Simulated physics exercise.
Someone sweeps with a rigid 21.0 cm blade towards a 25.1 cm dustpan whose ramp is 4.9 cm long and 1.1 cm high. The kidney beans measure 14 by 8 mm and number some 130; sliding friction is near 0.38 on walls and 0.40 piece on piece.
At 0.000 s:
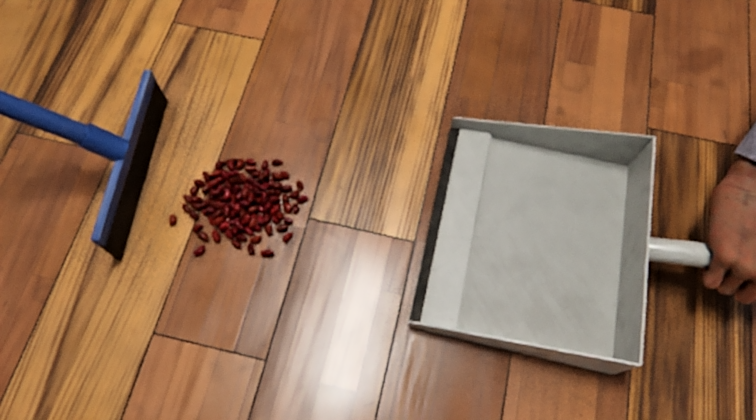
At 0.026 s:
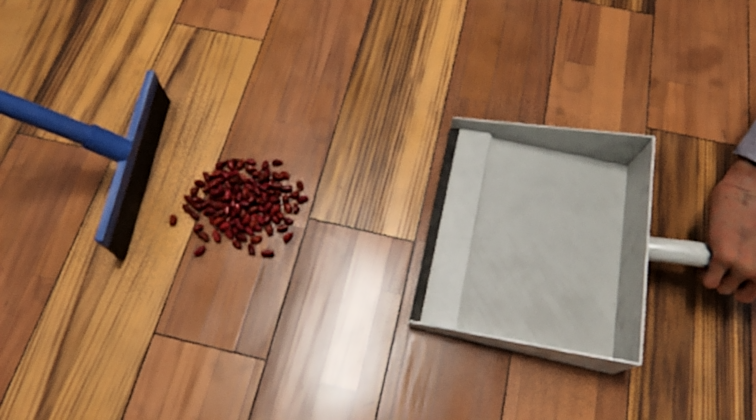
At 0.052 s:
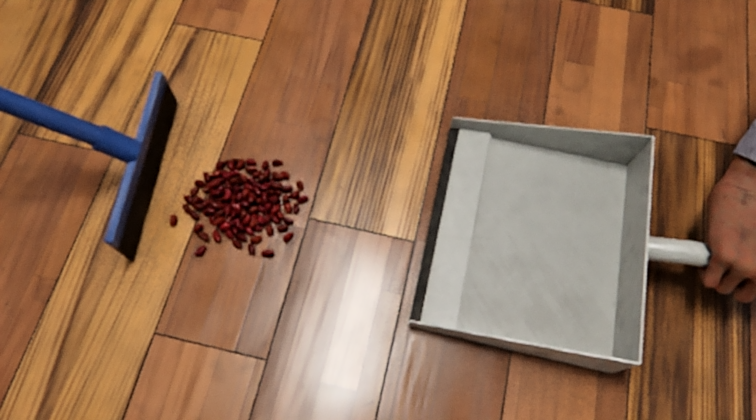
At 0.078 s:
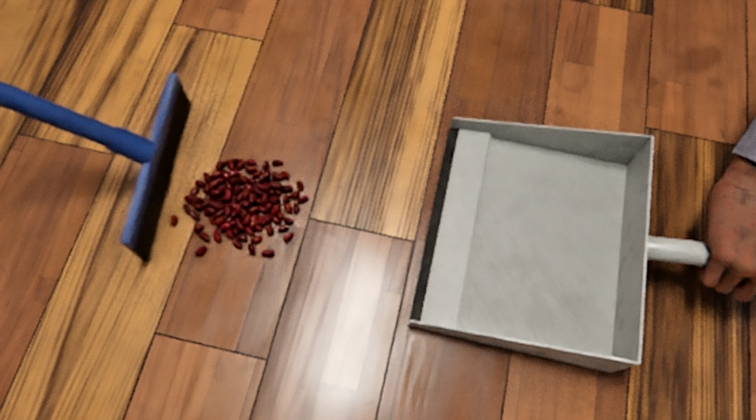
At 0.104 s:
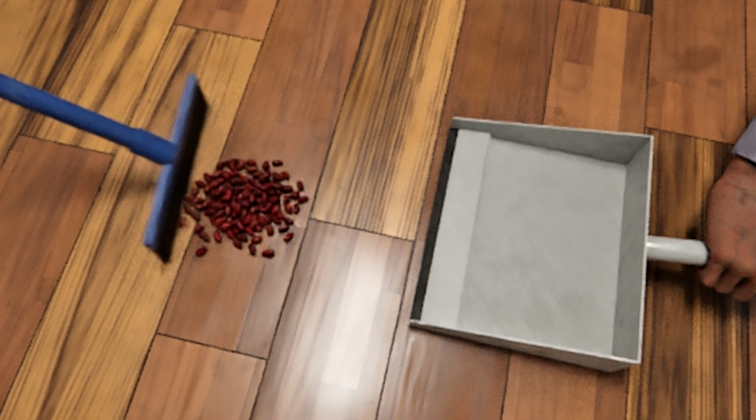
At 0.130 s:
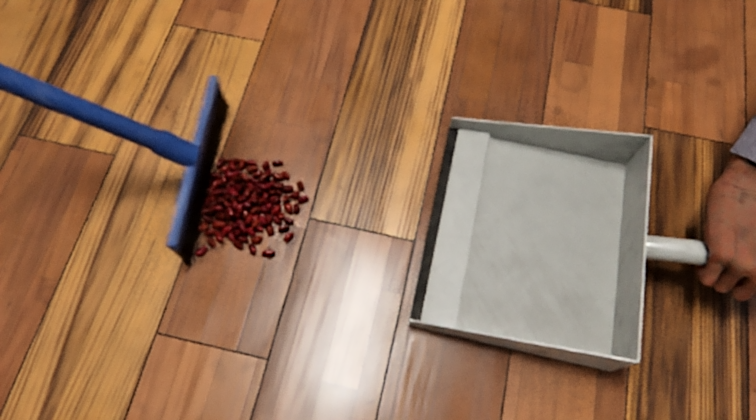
A blue-handled blade slides right across the wooden floor and nudges a pile of red beans.
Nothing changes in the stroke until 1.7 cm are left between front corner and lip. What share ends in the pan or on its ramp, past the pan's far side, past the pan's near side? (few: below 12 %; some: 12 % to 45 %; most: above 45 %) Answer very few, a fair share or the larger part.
Pan the larger part, far side very few, near side very few.
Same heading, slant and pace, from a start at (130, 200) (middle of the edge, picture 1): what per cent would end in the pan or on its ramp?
About 55 per cent.
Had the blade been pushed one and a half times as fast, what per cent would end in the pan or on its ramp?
In that case some 65 per cent.
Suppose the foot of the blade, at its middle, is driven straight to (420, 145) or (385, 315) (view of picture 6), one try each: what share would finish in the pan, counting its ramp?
Some 45 and 25 per cent.
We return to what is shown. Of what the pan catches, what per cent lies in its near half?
Roughly 40 per cent.
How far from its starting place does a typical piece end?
Some 24 cm.
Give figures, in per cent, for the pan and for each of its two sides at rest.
Pan 55; far side 5; near side 5.
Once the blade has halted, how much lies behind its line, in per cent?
About 5 per cent.
After 0.27 s, middle of the blade 14 cm from the lip; 0 % over the lip, far side 0 %, near side 0 %.
After 0.36 s, middle of the blade 6 cm from the lip; 0 % over the lip, far side 0 %, near side 0 %.
After 0.59 s, middle of the blade 3 cm from the lip; 55 % over the lip, far side 5 %, near side 5 %.
By 2.3 s all is still; pan 55 %, far side 5 %, near side 5 %, in front of the lip or behind the blade 40 %.
